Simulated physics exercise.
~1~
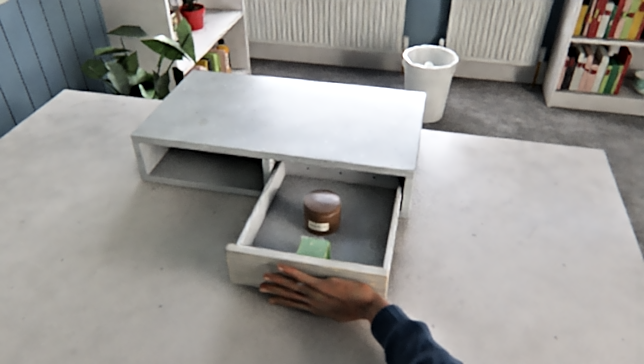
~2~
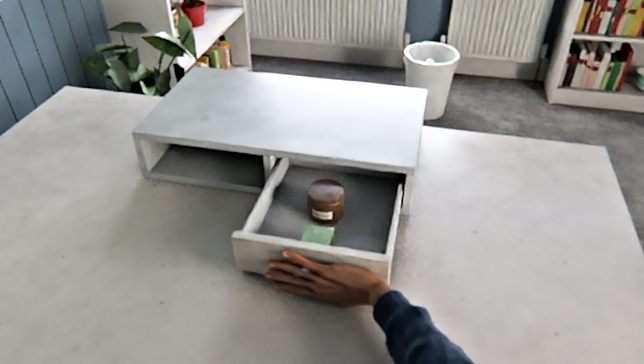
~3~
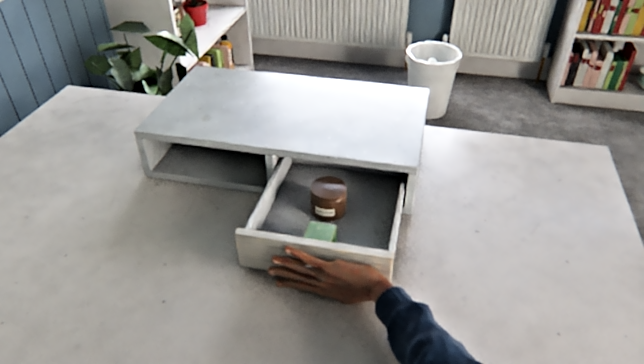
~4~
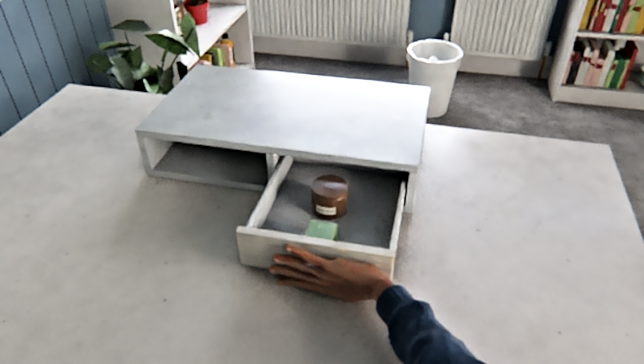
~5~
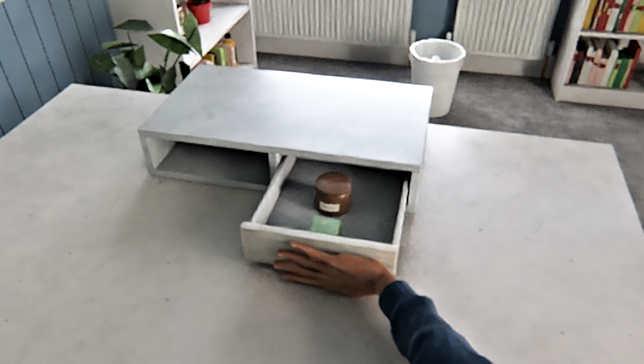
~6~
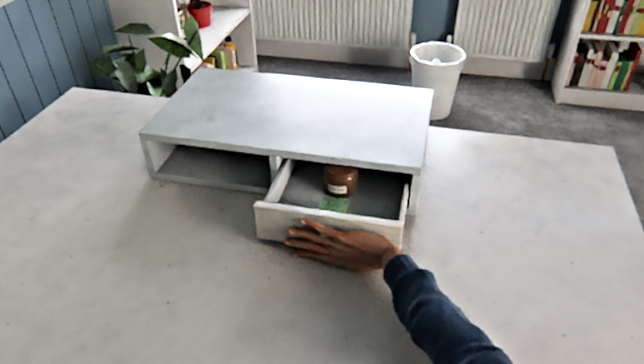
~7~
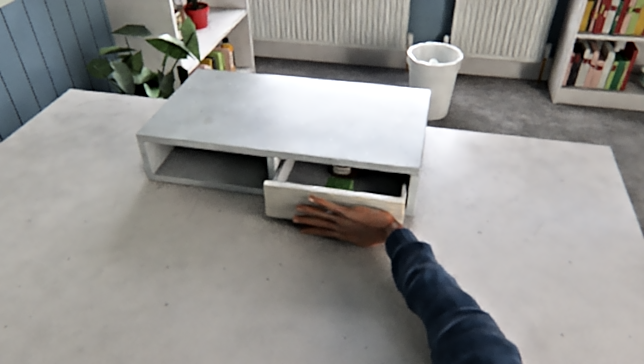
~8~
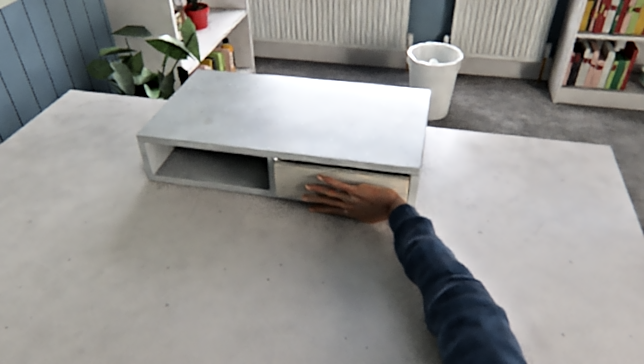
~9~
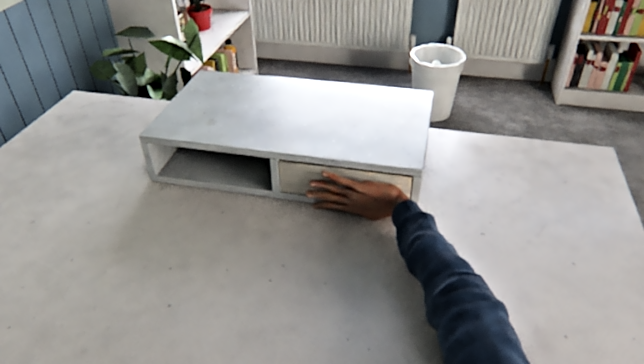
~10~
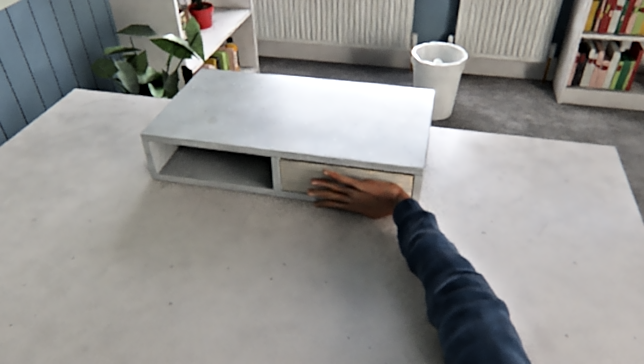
A hand pushes an open drawer holding a brown jar and green block fully shut.
